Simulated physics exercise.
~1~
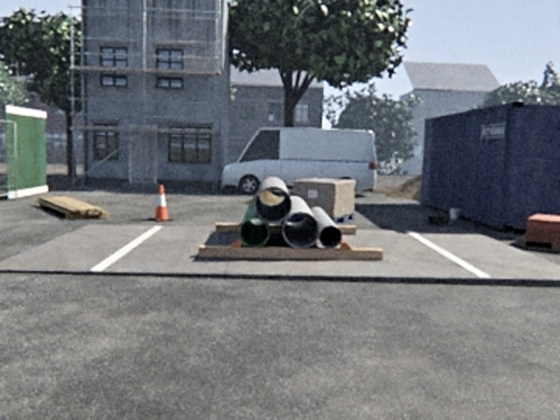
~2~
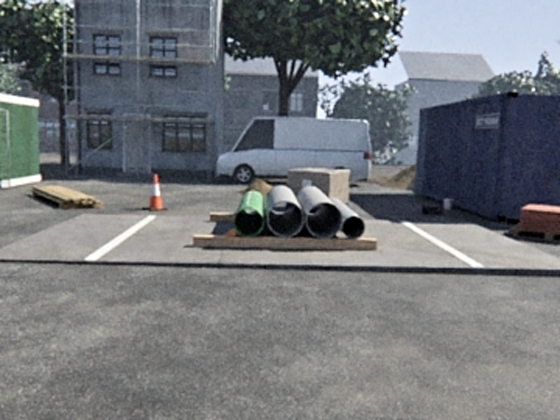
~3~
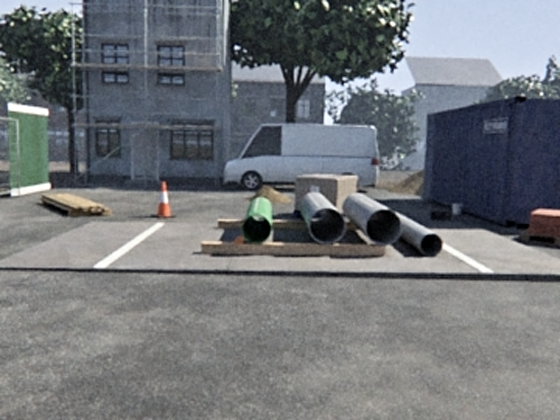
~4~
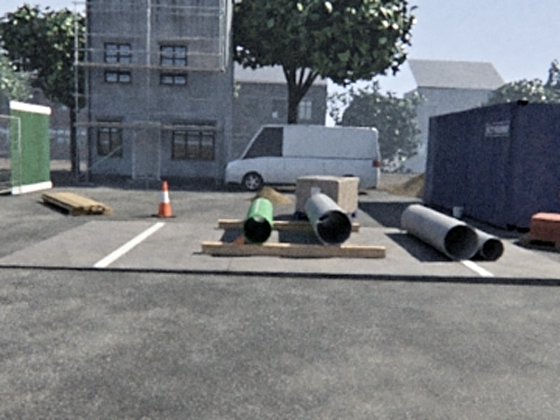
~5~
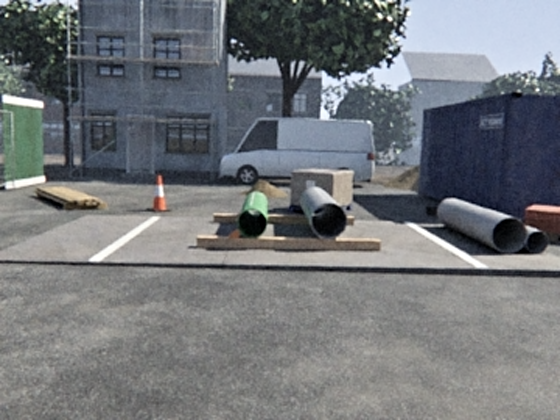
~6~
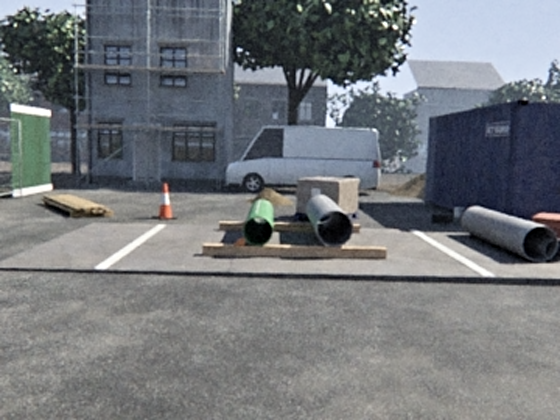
Stacked pipes collapsing on timber bearers, two grey ones rolling right across a white line while the green one stays put.
